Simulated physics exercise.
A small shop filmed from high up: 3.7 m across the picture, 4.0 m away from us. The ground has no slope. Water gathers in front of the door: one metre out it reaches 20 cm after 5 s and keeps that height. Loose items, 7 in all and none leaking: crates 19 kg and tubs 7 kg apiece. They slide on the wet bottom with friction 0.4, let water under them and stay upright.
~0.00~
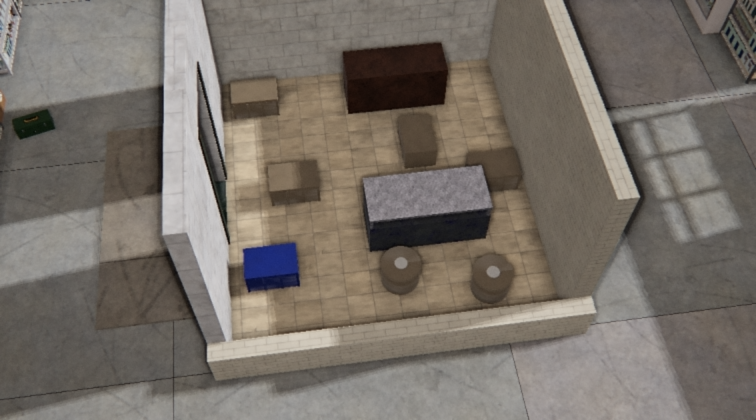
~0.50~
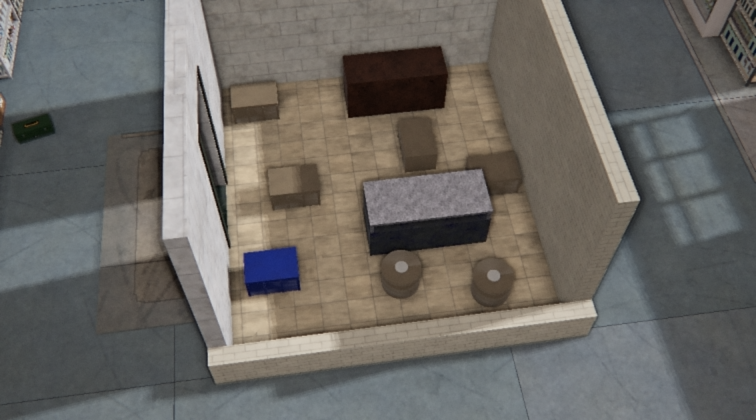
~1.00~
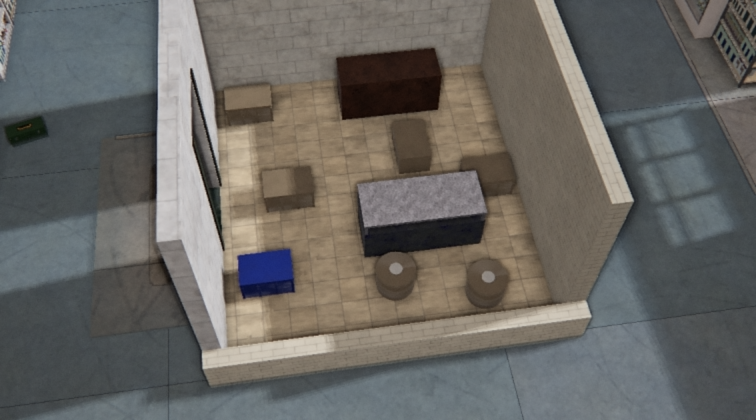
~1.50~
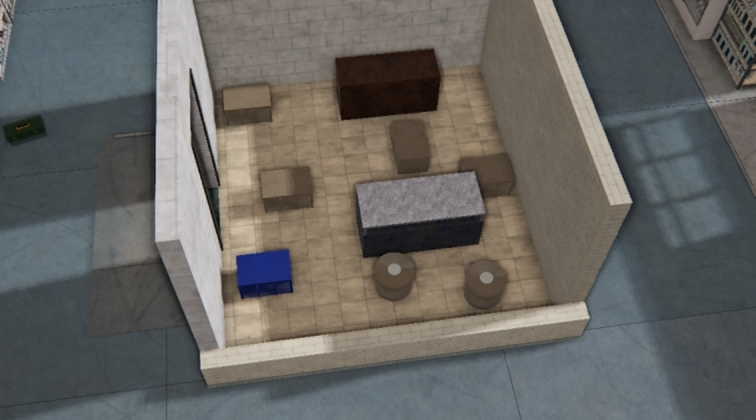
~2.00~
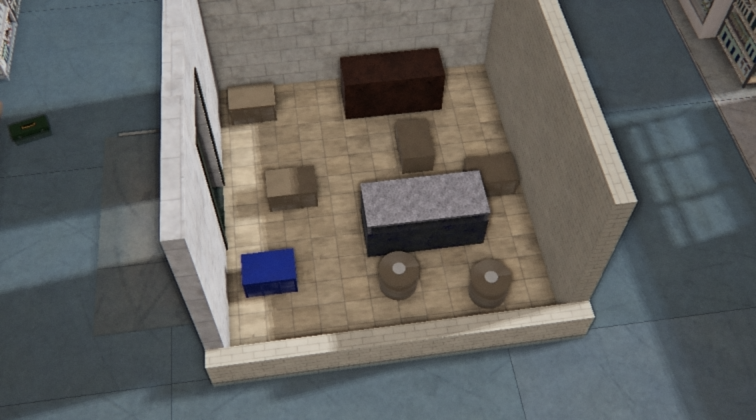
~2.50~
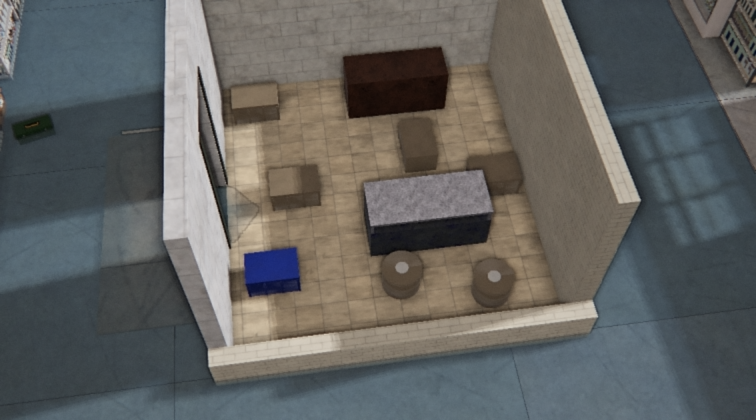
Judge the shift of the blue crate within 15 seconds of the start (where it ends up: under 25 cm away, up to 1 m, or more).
The blue crate holds its place.
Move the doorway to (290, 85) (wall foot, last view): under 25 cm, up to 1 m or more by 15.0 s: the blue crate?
Then the blue crate travels far.
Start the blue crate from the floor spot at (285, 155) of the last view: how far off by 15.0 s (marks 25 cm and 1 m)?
It moves a short way.
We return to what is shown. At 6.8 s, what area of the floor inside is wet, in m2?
Roughly 9.5 m2.
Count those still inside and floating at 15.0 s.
I count 6.
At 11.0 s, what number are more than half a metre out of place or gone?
By then 2.
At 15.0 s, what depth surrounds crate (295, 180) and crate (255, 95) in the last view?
About 11 and 8 cm.
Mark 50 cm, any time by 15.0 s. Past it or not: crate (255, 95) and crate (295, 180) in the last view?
In turn: Less, over.
After 3.5 s the blue crate is near (271, 265), 0.0 m from its start, aground; 0 afloat.
After 6.8 s the blue crate is near (271, 265), 0.0 m from its start, aground; 0 afloat.
After 11.0 s the blue crate is near (271, 265), 0.0 m from its start, aground; 3 afloat.
After 15.0 s the blue crate is near (271, 265), 0.0 m from its start, aground; 6 afloat.
